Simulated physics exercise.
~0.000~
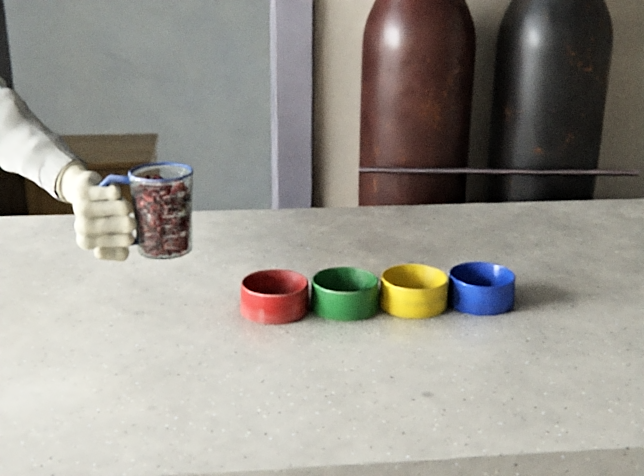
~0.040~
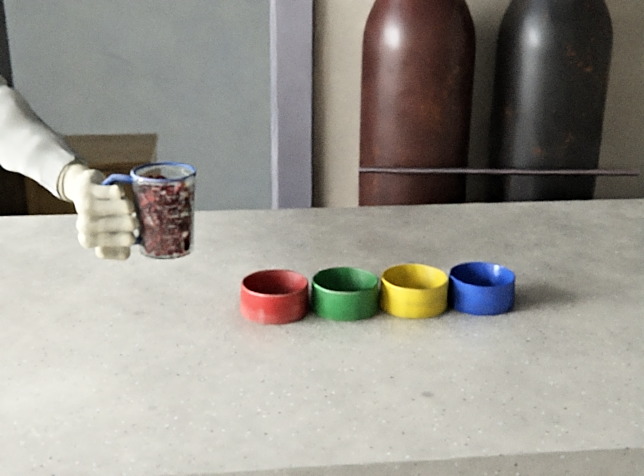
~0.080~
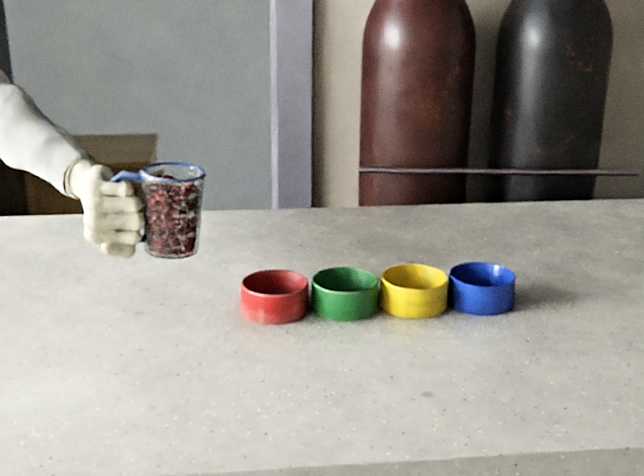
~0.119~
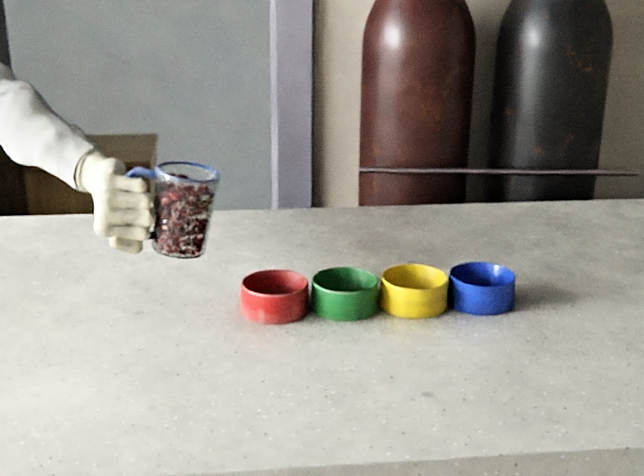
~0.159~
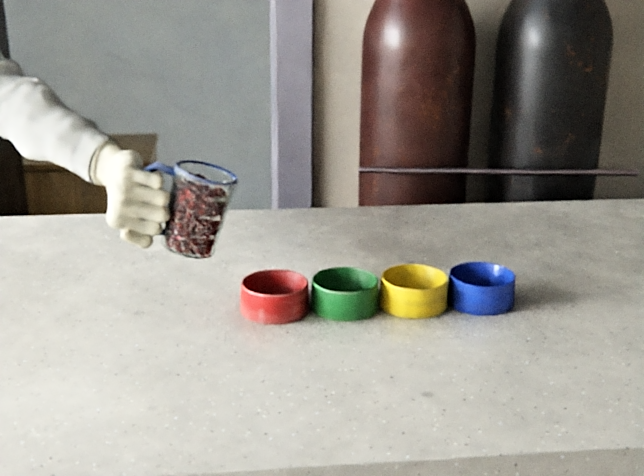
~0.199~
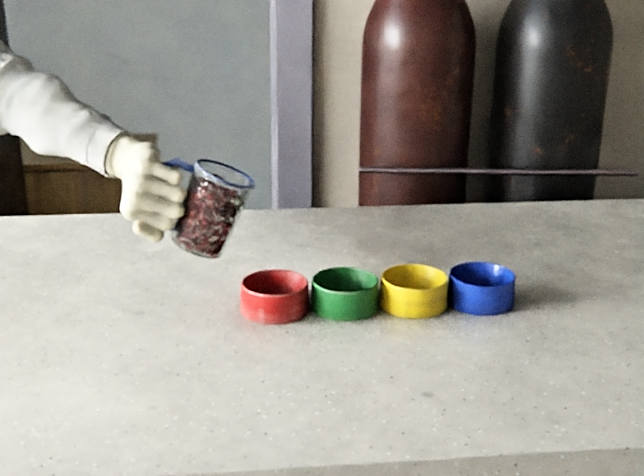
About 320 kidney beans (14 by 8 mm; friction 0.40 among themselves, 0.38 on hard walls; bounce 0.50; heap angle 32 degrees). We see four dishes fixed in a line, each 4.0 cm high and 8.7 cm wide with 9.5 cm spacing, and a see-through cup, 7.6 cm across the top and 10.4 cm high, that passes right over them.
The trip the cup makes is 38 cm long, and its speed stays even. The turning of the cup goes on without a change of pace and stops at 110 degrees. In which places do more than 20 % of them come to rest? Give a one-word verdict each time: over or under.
In order: Red: It will get a share not bigger than a fifth, blue: It will get a share bigger than a fifth, green: It will get a share not bigger than a fifth, yellow: It will get a share not bigger than a fifth, counter: It will get a share bigger than a fifth.
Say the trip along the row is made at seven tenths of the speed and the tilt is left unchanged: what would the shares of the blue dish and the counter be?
Blue 40, counter 30.
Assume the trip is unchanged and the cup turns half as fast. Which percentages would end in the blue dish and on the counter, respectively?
Then the blue dish would get 60 and the counter 40.
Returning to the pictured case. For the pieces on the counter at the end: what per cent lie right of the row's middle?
Around 100 per cent of it.
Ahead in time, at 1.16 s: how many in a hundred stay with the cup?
Estimate: Some 10 %.
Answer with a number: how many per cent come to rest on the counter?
About 55 %.
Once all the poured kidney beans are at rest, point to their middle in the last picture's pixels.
When it all comes to rest, the middle is near (506, 296).
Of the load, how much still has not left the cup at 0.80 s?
Somewhere near 80 per cent of the load.
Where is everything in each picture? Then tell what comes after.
In the first picture, cup at (163, 211), tilt 0 degrees, lip at (192, 171), moved 0.0 cm; middle of the pieces at (164, 214); red dish at (275, 282); green dish at (345, 280); yellow dish at (414, 277); blue dish at (482, 275).
In the second picture, cup at (165, 211), tilt 1 degrees, lip at (195, 172), moved 0.3 cm; middle of the pieces at (166, 214).
In the third picture, cup at (172, 211), tilt 4 degrees, lip at (204, 173), moved 1.2 cm; middle of the pieces at (172, 214).
In the fourth picture, cup at (183, 211), tilt 9 degrees, lip at (219, 176), moved 2.6 cm; middle of the pieces at (183, 214).
In the fifth picture, cup at (197, 210), tilt 16 degrees, lip at (236, 180), moved 4.3 cm; middle of the pieces at (196, 213).
In the sixth picture, cup at (211, 210), tilt 22 degrees, lip at (253, 184), moved 6.0 cm; middle of the pieces at (210, 213); red dish at (275, 282); green dish at (345, 280); yellow dish at (414, 277); blue dish at (482, 275). Its pace works out near 160 degrees a second; the hand travels 43 cm a second.
After 0.56 s, tilt 80 degrees; cup holds 100 %.
Then, at 0.80 s, tilt 110 degrees; cup holds 80 %, blue 5 %, yellow 5 %.
Then, at 1.16 s, tilt 110 degrees; cup holds 10 %, blue 35 %, yellow 5 %.
By 2.5 s all is still; red 0 %, blue 40 %, green 0 %, yellow 5 %, counter 55 %.
